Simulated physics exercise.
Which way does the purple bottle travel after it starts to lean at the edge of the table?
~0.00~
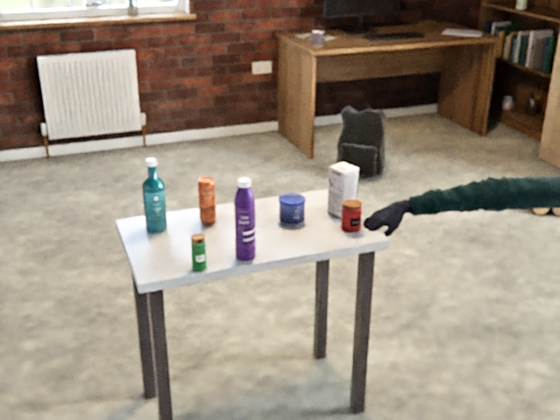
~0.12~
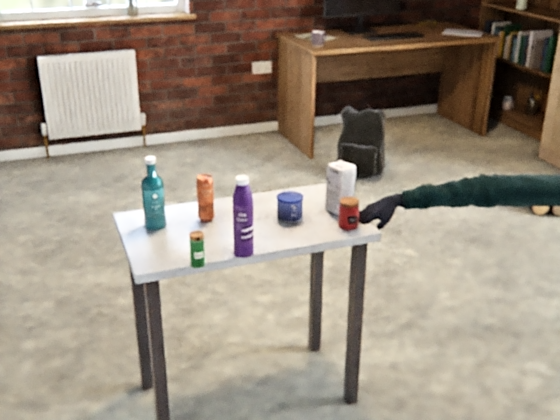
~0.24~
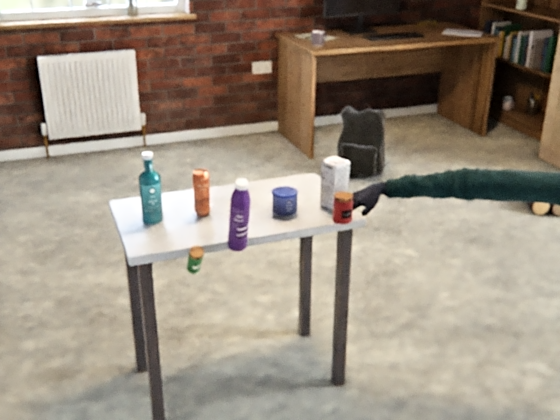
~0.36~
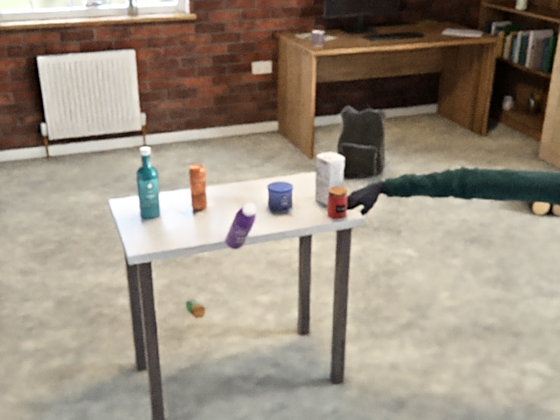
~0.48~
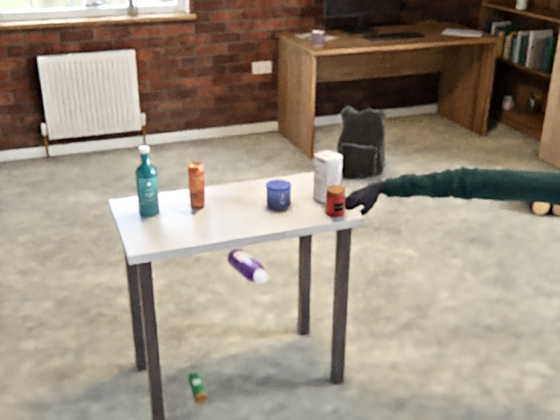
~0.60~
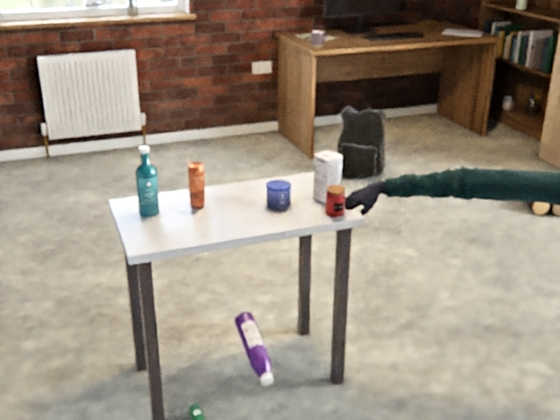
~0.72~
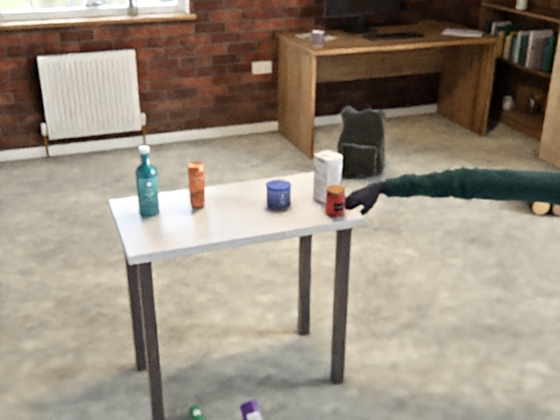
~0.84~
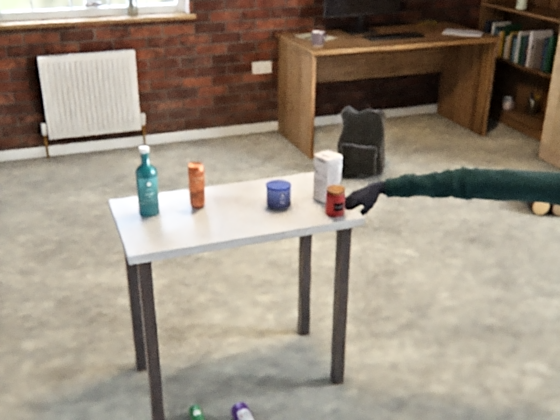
The purple bottle moves down, dropping from the near edge of the table to the floor.
We see a gloved hand at the right end of a white side table holding seven containers as the table shifts left and away; the green shaker, then the purple bottle, topple off the near edge to the floor, while the other five stay standing on top.
